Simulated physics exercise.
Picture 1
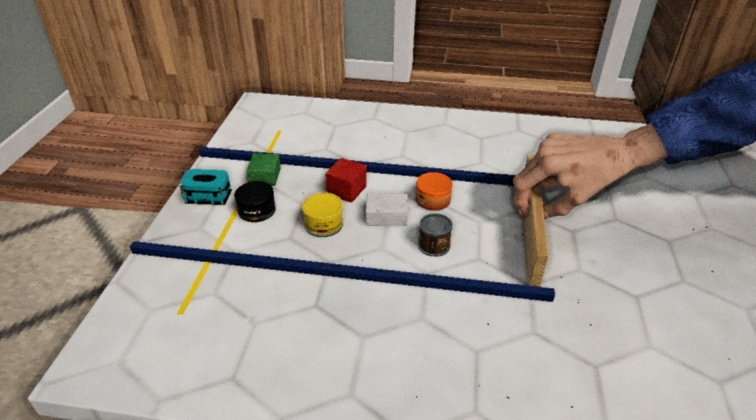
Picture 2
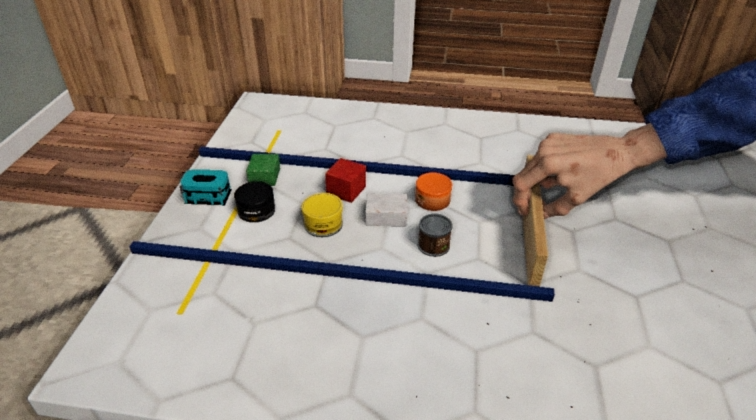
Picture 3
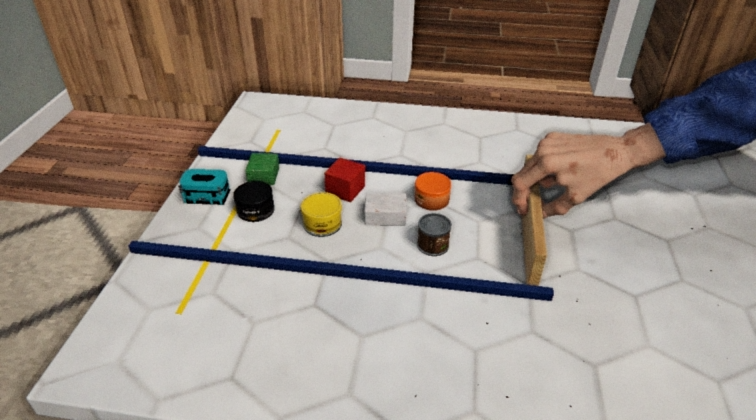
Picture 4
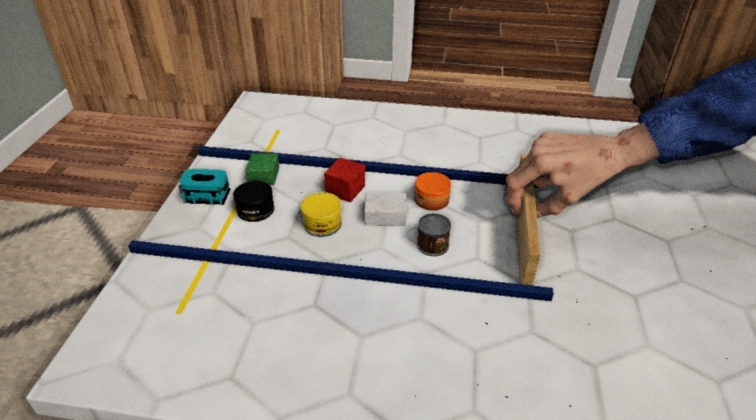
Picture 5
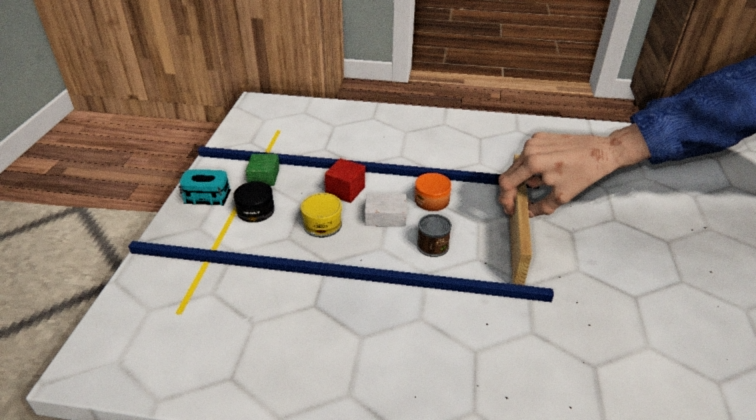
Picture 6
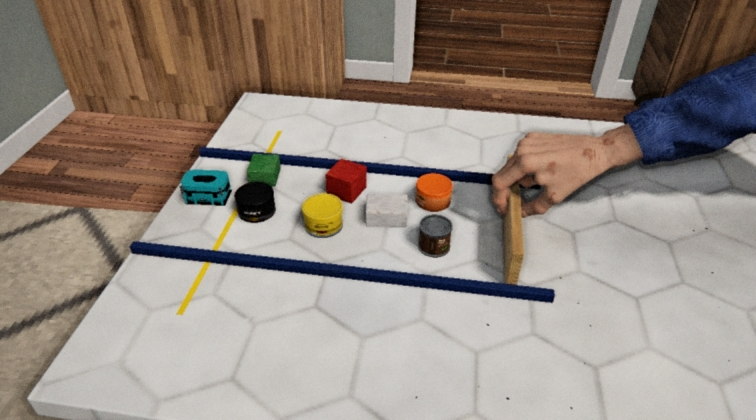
A hand slides an upright wooden board slightly left toward small, colourful objects that stay still.
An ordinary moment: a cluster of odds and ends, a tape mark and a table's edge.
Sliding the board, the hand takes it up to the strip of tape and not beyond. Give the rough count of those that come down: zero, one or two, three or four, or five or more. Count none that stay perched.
The number that tumble down is under three but above nil.
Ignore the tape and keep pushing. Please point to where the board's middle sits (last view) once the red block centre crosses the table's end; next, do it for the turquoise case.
I reckon its middle sits around (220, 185) and then around (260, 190).
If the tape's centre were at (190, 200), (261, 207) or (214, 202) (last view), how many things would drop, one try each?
Tallies in the order asked: 5, 0, 4.
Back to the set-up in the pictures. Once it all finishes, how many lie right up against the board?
That comes to 3.
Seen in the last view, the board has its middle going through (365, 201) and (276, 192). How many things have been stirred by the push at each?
5, then 8.
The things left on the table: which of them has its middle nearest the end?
That's the black tub.
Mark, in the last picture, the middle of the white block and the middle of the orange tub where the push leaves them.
Middles: Around (222, 193) and around (235, 173).
Soon after, none off yet; turquoise case at rest near (207, 188); green block at rest near (264, 170); black tub at rest near (256, 203).
After that, none off yet; turquoise case displaced a little near (188, 182); green block displaced about its own width near (221, 162); black tub displaced about its own width near (221, 191).
In the end, the number that fall off is one or two; gone, green block and turquoise case.
